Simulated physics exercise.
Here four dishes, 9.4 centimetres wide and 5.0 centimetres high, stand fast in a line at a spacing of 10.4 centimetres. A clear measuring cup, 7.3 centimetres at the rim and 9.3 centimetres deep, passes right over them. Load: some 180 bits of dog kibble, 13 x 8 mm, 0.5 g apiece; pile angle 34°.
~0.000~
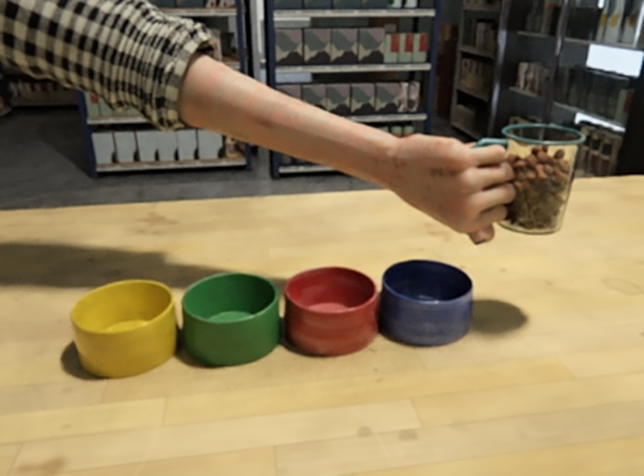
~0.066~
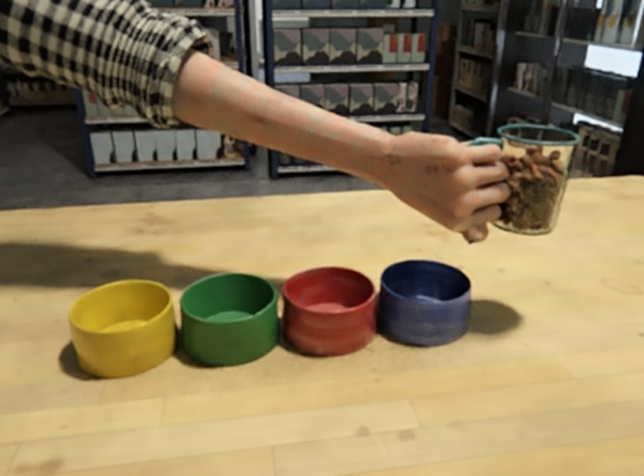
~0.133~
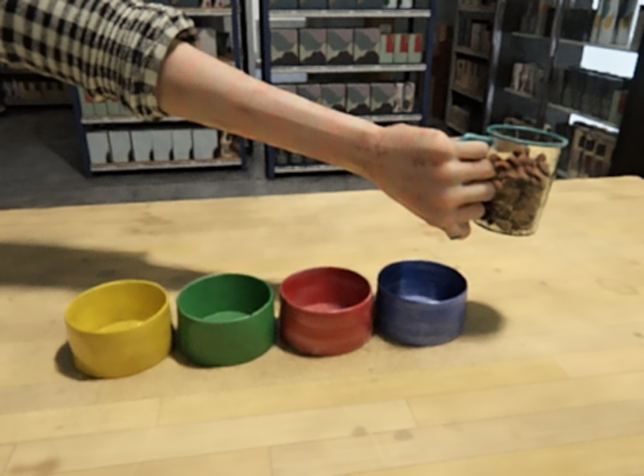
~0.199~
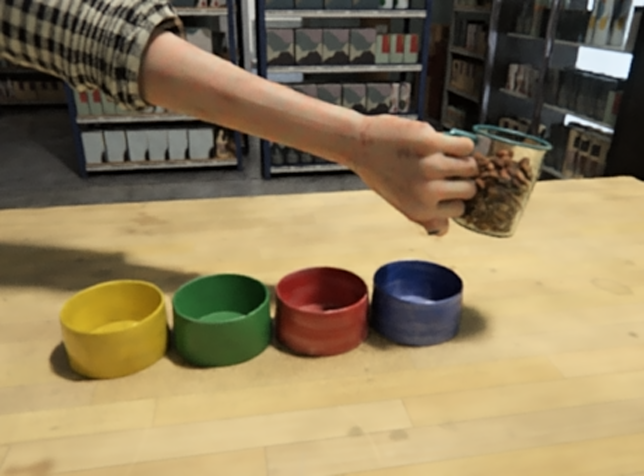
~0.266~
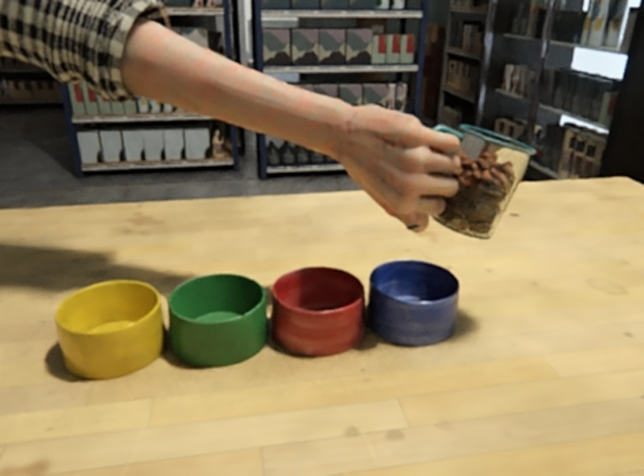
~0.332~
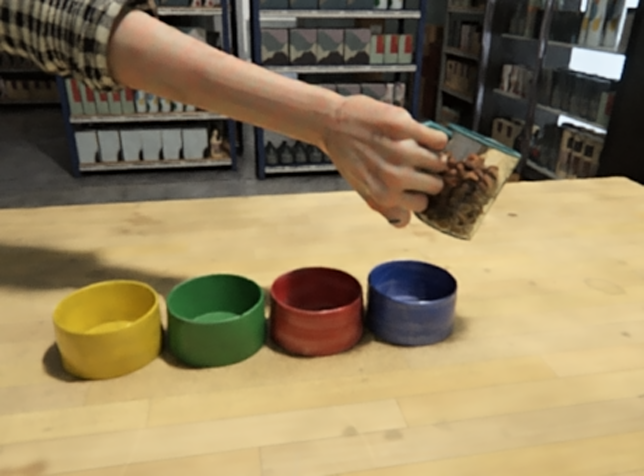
A hand in a checked sleeve moving a clear cup of brown pieces slightly left and tilting it above four colored bowls.
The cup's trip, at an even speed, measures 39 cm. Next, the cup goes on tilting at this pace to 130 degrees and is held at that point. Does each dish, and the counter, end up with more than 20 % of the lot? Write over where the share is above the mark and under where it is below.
Red dish: Under; blue dish: Under; green dish: Over; yellow dish: Under; counter: Under.
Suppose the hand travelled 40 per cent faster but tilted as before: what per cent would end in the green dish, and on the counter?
Then the green dish gets 100 and the counter 0.
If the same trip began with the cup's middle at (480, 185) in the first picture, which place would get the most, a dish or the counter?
The biggest share goes to yellow.
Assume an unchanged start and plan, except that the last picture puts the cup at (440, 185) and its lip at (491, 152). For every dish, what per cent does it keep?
Red: 0 / blue: 0 / green: 100 / yellow: 0.
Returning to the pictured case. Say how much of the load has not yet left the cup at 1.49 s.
About 85 percent of the load.
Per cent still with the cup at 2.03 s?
Around 0 in a hundred.
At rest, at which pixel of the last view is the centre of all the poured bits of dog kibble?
Near (216, 320).
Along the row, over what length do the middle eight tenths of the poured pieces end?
7 cm.
Then, at 1.03 s, tilt 77 degrees; cup holds 100 %.
After 1.49 s, tilt 114 degrees; cup holds 85 %, red 5 %, green 5 %.
After 2.03 s, tilt 130 degrees; cup holds 0 %, red 5 %, green 90 %.
In the end, at 2.5 s, red 5 %, blue 0 %, green 90 %, yellow 0 %, counter 5 %.
